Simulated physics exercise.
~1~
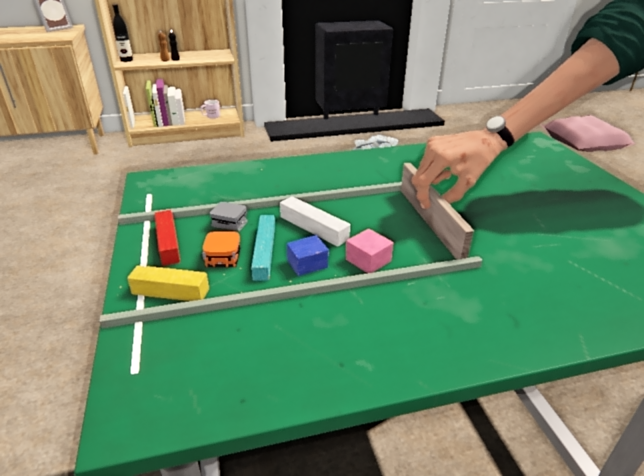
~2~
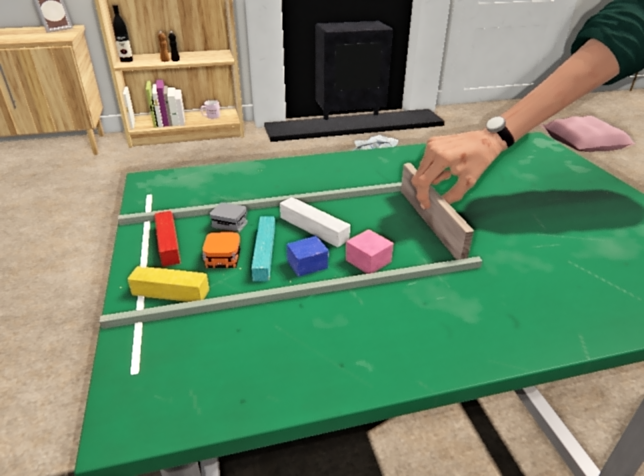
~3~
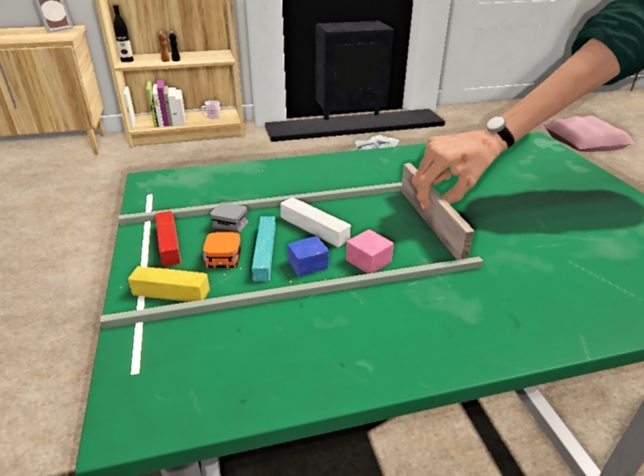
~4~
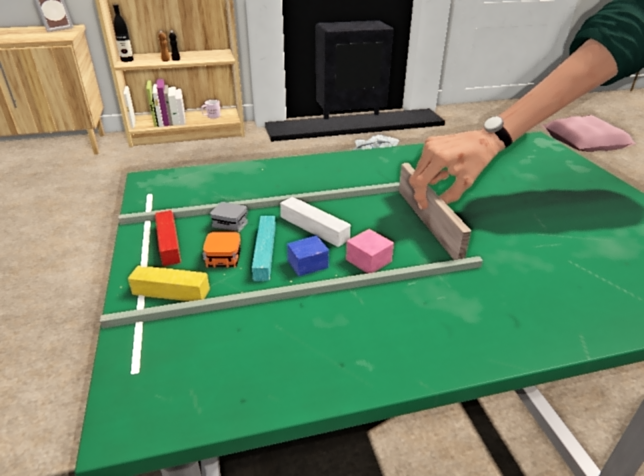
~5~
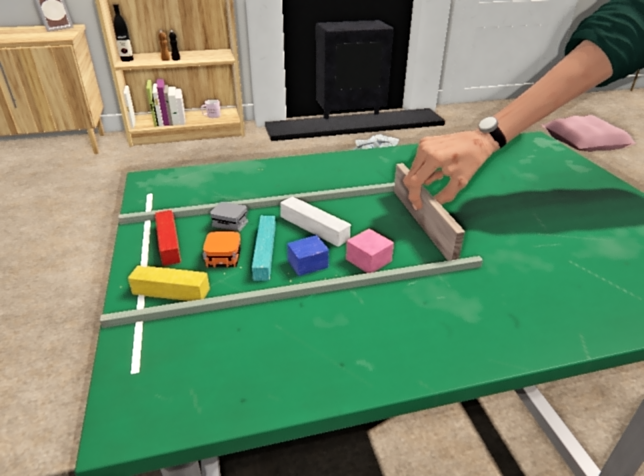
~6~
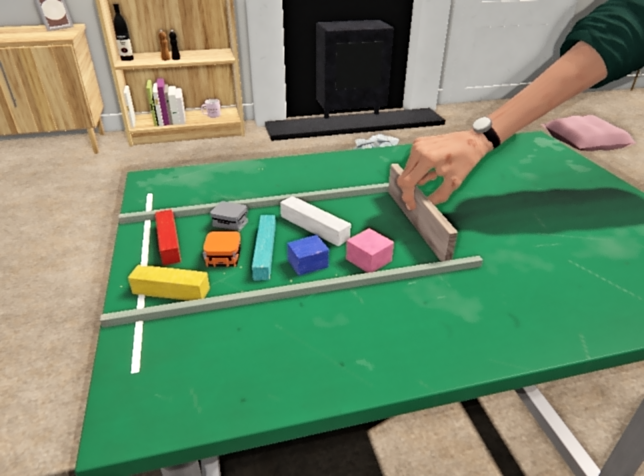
A wooden board, held upright by a person's hand, stayed almost still at first, then slid slightly left between two rails on a green table, while the colourful blocks and sticks lay still.
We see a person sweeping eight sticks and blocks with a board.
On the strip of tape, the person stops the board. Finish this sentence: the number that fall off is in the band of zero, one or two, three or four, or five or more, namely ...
Namely five or more.
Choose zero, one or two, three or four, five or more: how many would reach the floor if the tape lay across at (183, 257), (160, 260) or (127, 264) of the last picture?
Tape by tape, the falls would be just one or two, then more than four, then more than four.
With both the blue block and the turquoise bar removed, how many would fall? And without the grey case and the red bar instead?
The first removal gives 4, the second gives 4.
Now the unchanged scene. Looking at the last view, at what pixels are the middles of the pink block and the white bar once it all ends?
The first near (121, 282), the second near (134, 242).
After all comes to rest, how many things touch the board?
Count recorded: 2.
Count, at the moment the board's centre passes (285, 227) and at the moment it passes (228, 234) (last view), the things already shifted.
So far 5, and 8 at the second.
Soon after, none off yet; red bar at rest near (168, 236); yellow bar at rest near (169, 283); orange case at rest near (223, 250).
After that, none off yet; red bar at rest near (165, 236); yellow bar at rest near (169, 283); orange case displaced about its own width near (197, 243).
And then, none off yet; red bar displaced about its own width near (117, 235); yellow bar displaced about its own width near (94, 290); orange case displaced well along near (140, 237).
In the end, the number that fall off is five or more; gone, blue block, turquoise bar, grey case, orange case, yellow bar and red bar.
